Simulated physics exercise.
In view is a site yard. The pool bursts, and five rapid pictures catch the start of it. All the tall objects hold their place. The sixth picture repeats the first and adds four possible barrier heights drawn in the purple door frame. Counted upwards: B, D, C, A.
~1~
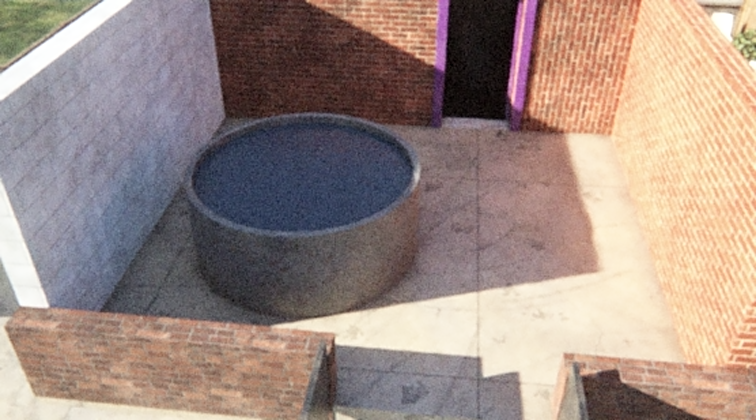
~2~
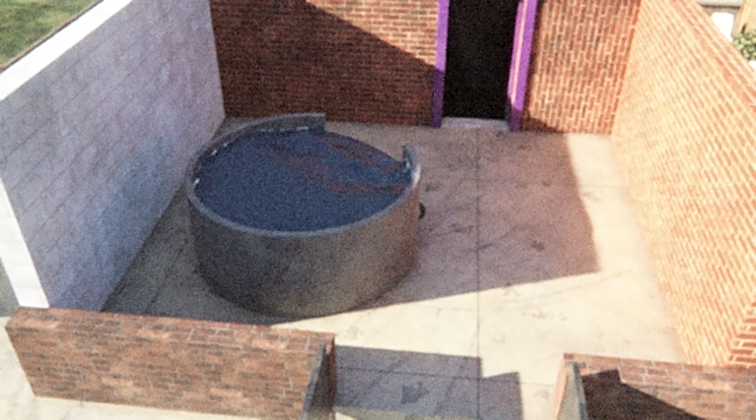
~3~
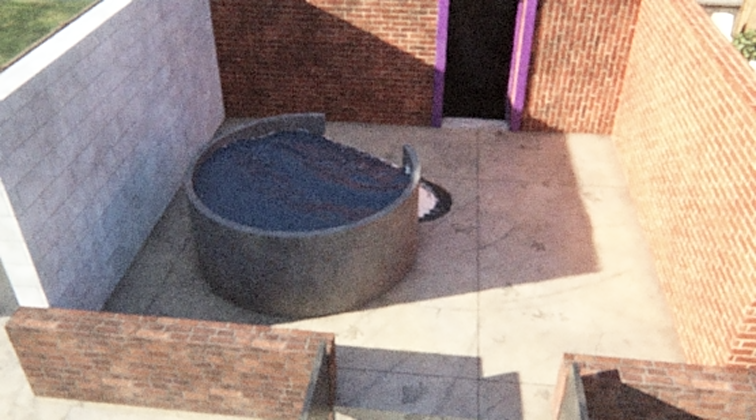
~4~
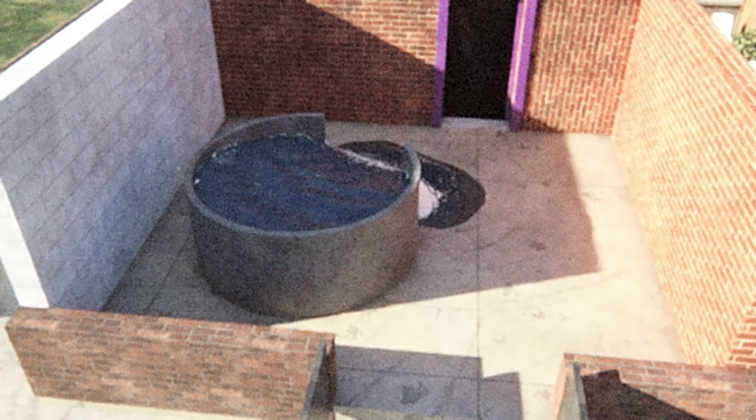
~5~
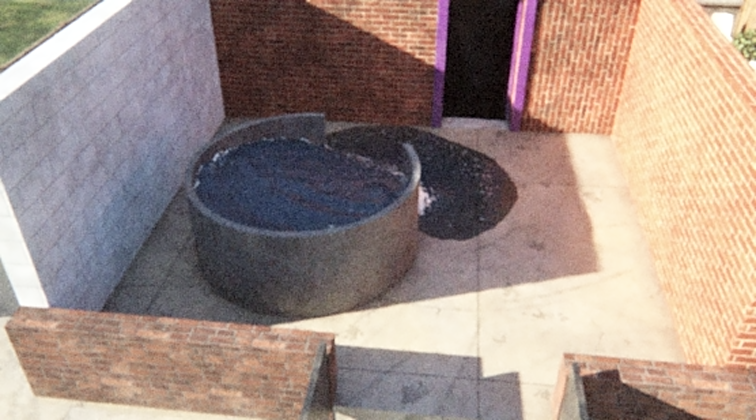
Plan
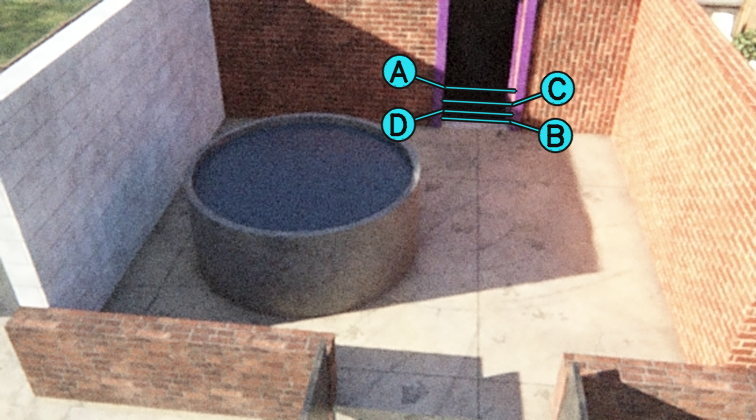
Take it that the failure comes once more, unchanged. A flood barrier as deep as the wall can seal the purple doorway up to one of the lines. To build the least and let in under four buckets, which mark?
Go for C.
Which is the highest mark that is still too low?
That is mark D.
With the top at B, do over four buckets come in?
Yes.
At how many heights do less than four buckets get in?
Two.
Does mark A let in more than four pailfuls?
No.
In cyan, A at (479, 89); B at (476, 120); C at (478, 102); D at (477, 112); from the bottom up B, D, C, A.
If A is chosen, nothing gets over.
If B is chosen, dozens of bucketfuls pour in.
If C is chosen, a splash gets over, under a bucket.
If D is chosen, about 8 bucketfuls get in.
